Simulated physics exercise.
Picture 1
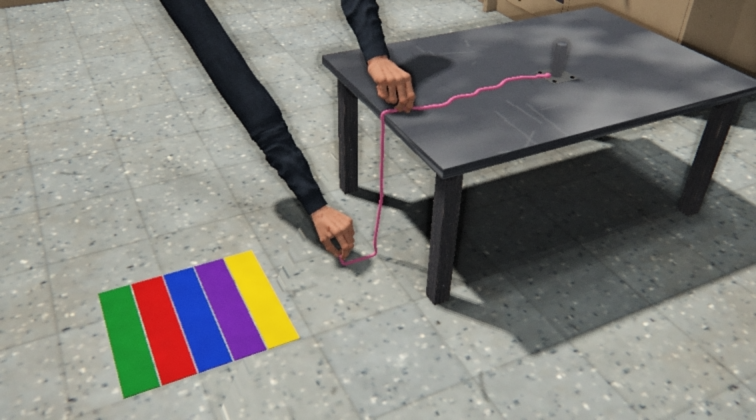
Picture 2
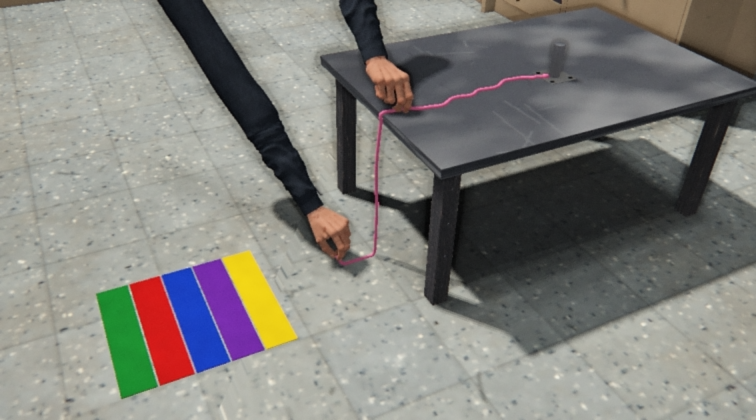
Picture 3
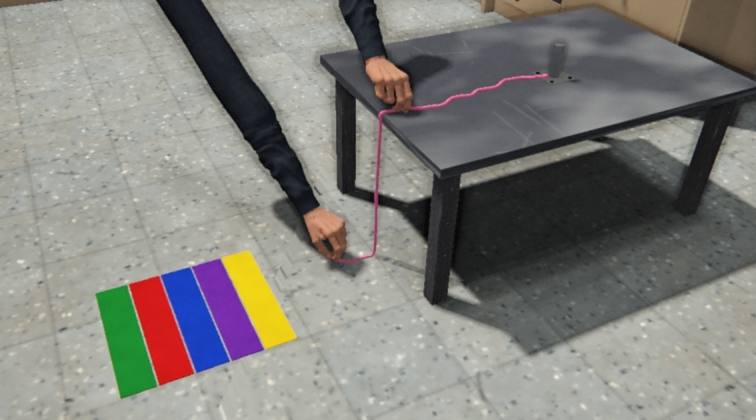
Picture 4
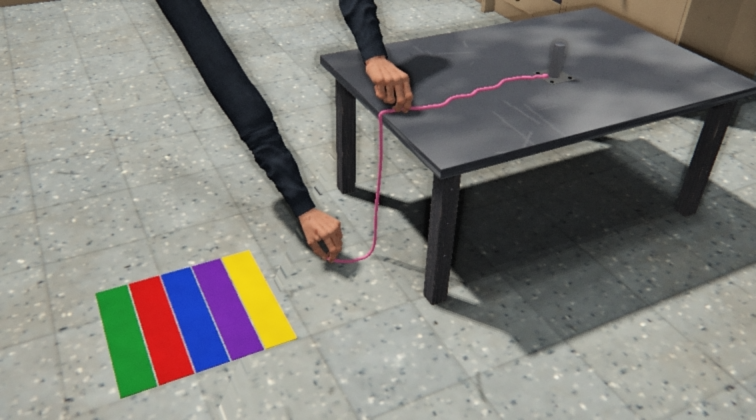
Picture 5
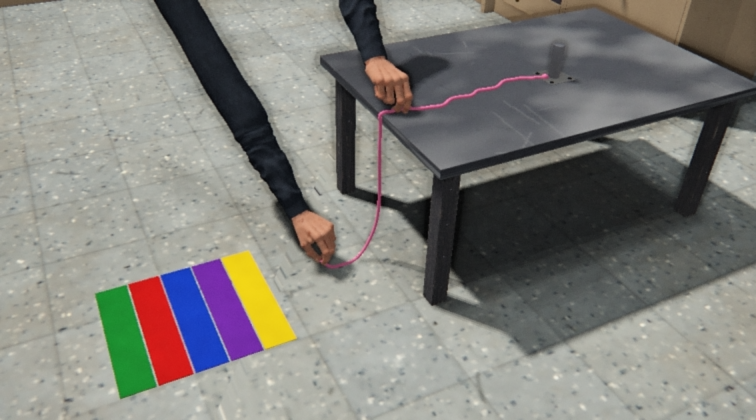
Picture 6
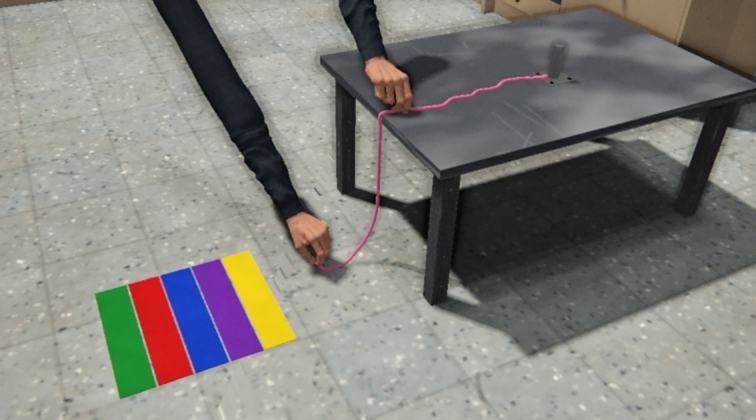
At first, a pink cord runs from a small post on a dark table to the edge, where one hand pins it, and down to the floor, where another hand holds its end. The lower hand then slides the end slightly left, nearer the colored strips, and the hanging cord bends into a looser curve.
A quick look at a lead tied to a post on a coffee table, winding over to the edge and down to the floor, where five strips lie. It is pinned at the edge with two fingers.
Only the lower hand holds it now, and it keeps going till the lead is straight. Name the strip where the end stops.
Purple.
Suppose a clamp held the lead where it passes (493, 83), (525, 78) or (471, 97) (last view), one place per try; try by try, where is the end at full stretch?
(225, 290), (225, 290), (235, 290).
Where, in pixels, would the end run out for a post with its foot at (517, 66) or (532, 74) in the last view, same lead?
Approximate pixels: (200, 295); (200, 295).
Soon after, end near (274, 275); short of the strips.
Then, end near (242, 285); over yellow.
At full stretch, end near (223, 290); over purple. It gets as far as the purple strip.
